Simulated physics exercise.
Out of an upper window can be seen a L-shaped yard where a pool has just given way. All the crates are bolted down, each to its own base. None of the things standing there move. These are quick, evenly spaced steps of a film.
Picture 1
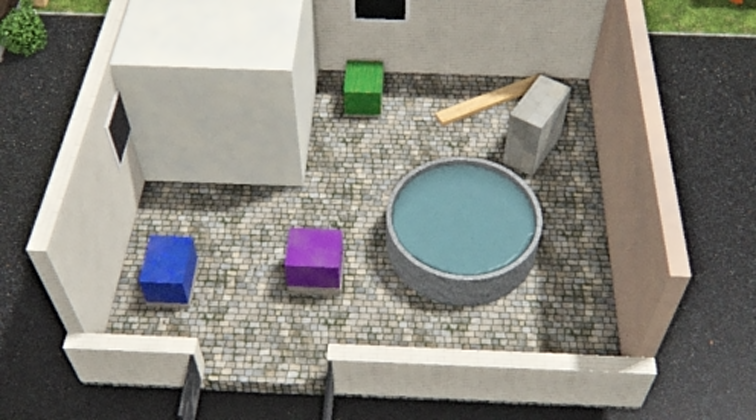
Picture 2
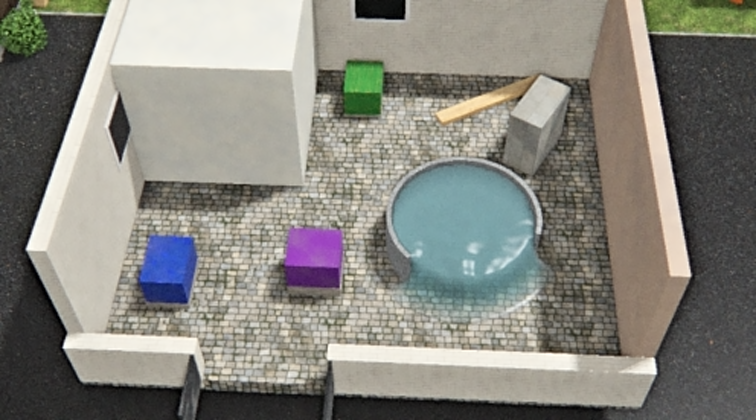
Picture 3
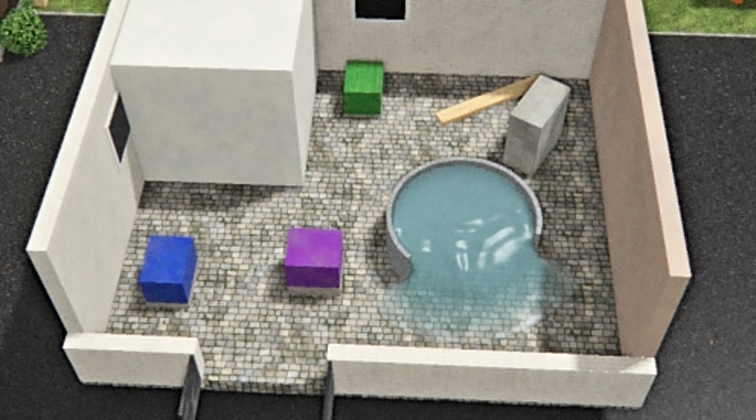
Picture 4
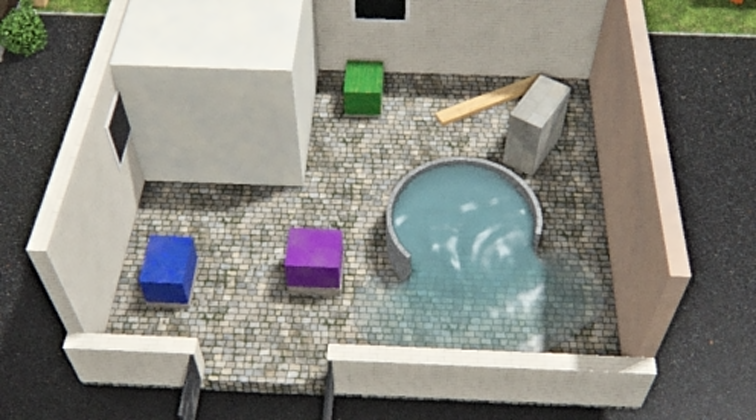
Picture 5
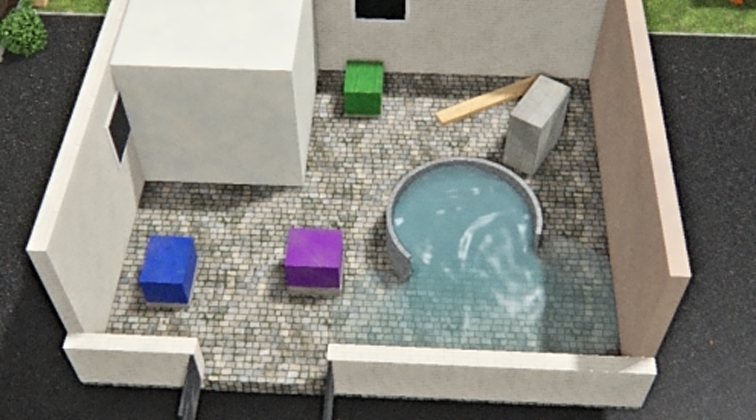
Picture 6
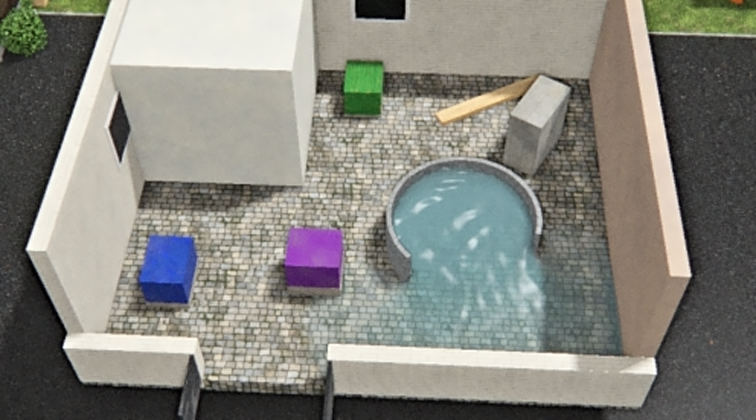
A round grey pool of blue-green water stands open at its front in a walled, stone-paved yard, seen from high above. A purple cube sits left of the pool, a blue cube farther left, a green cube at the back near a white block, and a wooden plank leans by a grey slab. Water pours through the gap and spreads across the paving toward both sides, while the cubes stay still.
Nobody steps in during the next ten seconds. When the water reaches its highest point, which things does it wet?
At the peak: The purple crate stays dry; the green crate gets wet; the blue crate gets wet.
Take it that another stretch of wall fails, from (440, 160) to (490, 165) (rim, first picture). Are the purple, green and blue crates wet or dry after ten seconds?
Here goes: Purple crate - left alone; green crate - hit; blue crate - left alone.
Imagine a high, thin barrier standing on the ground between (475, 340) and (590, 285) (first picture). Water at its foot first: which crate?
First is the purple-painted one.
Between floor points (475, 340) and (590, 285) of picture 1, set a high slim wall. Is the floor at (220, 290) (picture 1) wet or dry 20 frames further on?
By then the spot is wetted.
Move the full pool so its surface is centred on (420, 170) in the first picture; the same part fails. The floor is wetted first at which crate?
First comes the purple-painted one.
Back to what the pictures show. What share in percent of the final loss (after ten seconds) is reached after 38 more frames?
My reading is about 50 per cent.
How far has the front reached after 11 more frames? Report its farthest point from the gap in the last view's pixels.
By then the tip should be at about (124, 360).
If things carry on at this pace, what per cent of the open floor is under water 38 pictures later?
About 90 per cent.
A moment on, water covers 25 % of the floor; the purple crate water round its plinth, the green crate not reached, the blue crate not reached.
Next, water covers 35 % of the floor; the purple crate water round its plinth, the green crate not reached, the blue crate water round its plinth.
Then, water covers 55 % of the floor; the purple crate water round its plinth, the green crate not reached, the blue crate water round its plinth.
Later, water covers 90 % of the floor; the purple crate water round its plinth, the green crate water round its plinth, the blue crate water round its plinth.
In the end, water covers 95 % of the floor; the purple crate stayed above the water, the green crate was topped, the blue crate was topped.
